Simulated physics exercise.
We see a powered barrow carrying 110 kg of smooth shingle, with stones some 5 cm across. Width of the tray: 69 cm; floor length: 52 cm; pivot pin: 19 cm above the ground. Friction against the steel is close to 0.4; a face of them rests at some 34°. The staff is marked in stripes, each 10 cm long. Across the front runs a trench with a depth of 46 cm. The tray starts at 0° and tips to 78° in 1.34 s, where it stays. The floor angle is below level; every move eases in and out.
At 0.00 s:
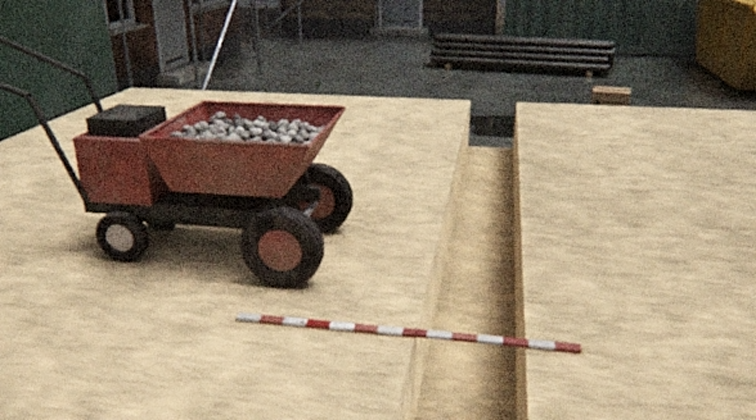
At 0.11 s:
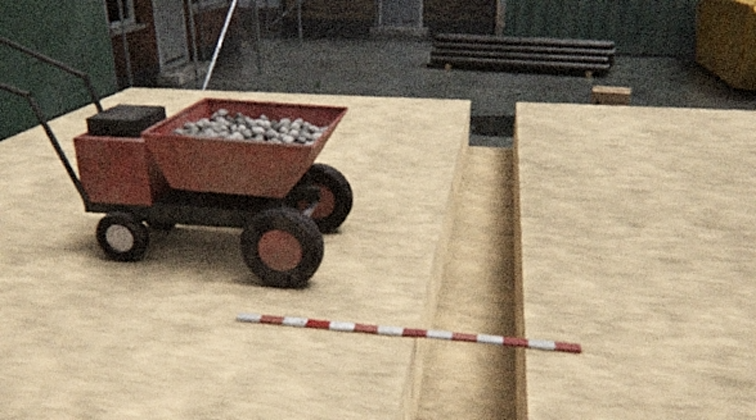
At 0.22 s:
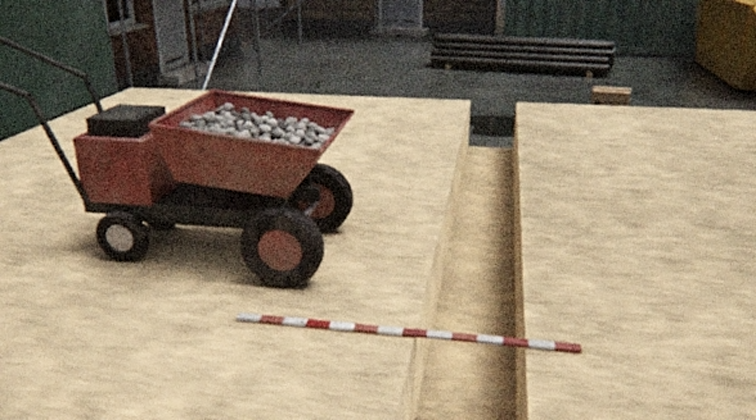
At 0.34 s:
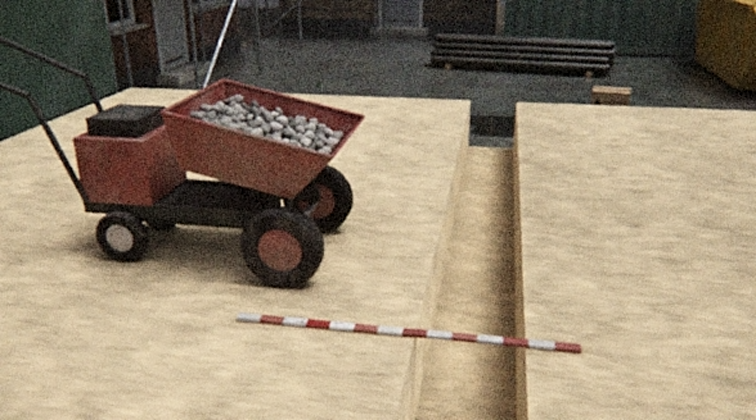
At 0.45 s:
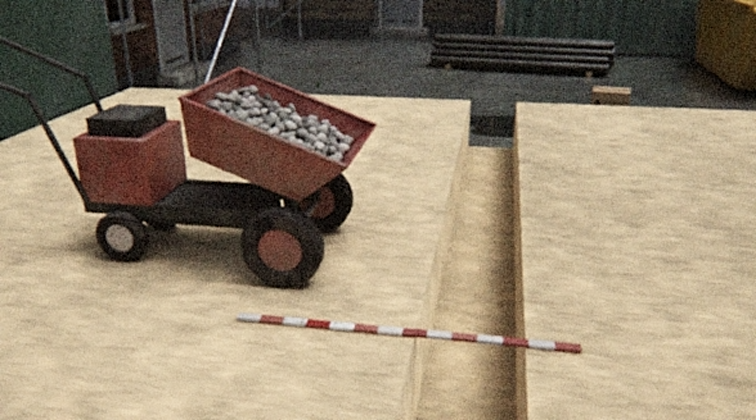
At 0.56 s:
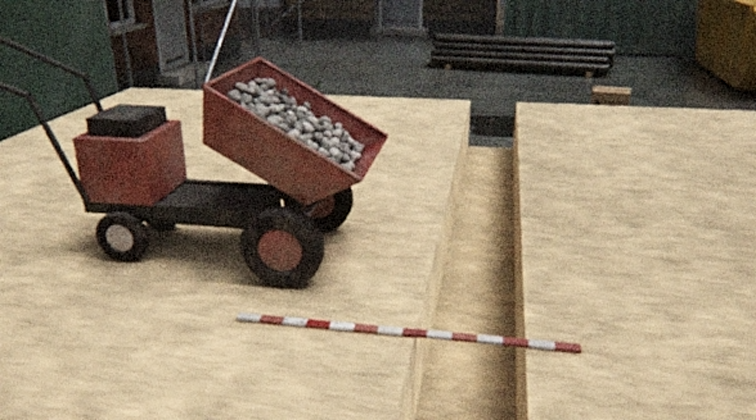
To begin with, a red powered barrow loaded with smooth grey stones stands level on pale ground, left of a narrow trench and behind a red-and-white striped pole. Its tray then tilts gradually toward the right, the back end rising until it slopes steeply, while the wheels stay still.
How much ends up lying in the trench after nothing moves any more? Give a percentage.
A share of about 92 per cent.
After 1.0 s the floor is at 66°; 100 % in the tray; the foremost stones are at (414, 222).
After 1.4 s the floor is at 78°; 40 % in the tray, 9 % short of the trench, 51 % in the trench; the foremost stones are at (512, 347).
After 1.8 s the floor is at 78°; 13 % in the tray, 11 % short of the trench, 76 % in the trench; the foremost stones are at (512, 346).
After 3.7 s the floor is at 78°; 0 % in the tray, 8 % short of the trench, 92 % in the trench; the foremost stones are at (512, 341).
